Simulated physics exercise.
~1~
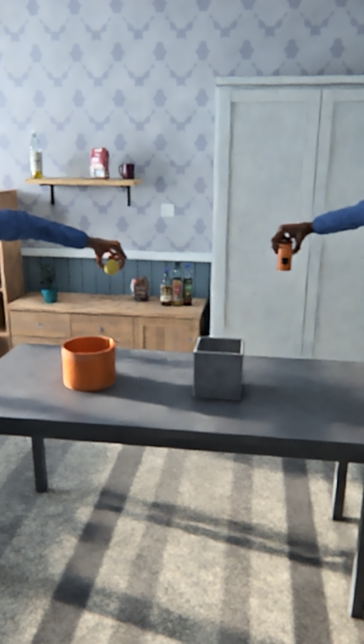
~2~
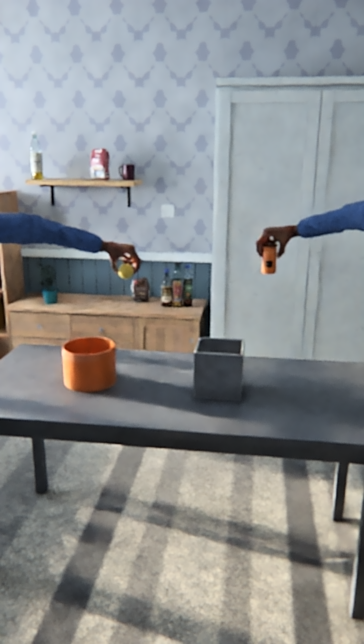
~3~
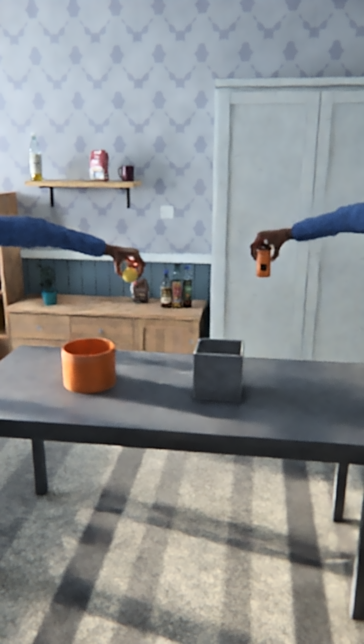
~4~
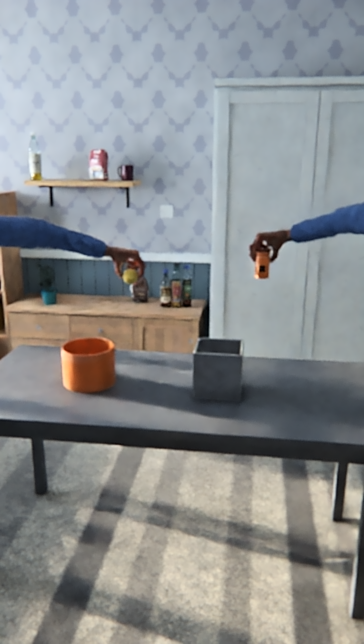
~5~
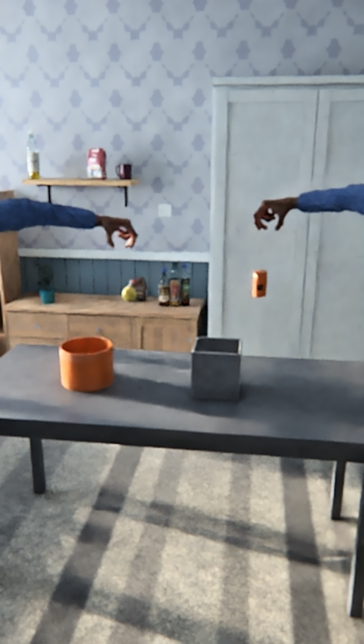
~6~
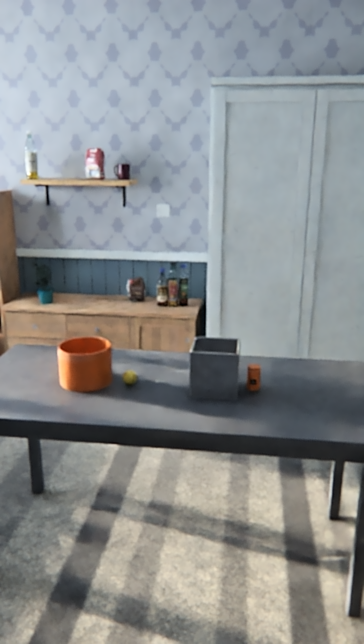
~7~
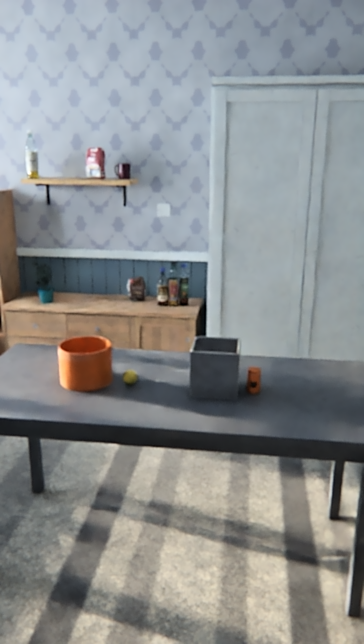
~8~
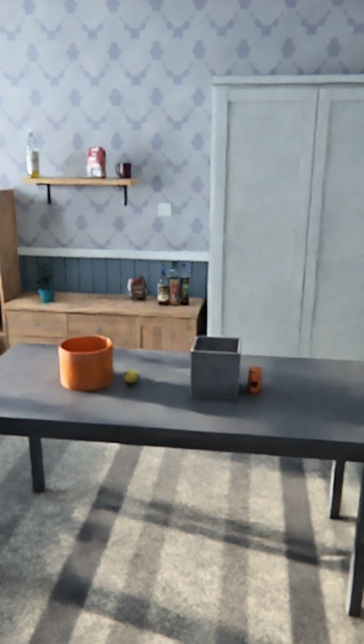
The clip opens on a dark table holding a round orange container and a square grey one, while two blue-sleeved arms reach in from either side. The left hand holds a small yellow lemon and the right hand holds an orange shaker. The hands drift inward, the lemon moving right and the shaker moving left, then pause. Both hands let go and draw back, and the two things drop. Neither lands in a container. The lemon rests on the table right of the orange container, and the shaker stands upright just right of the grey one.
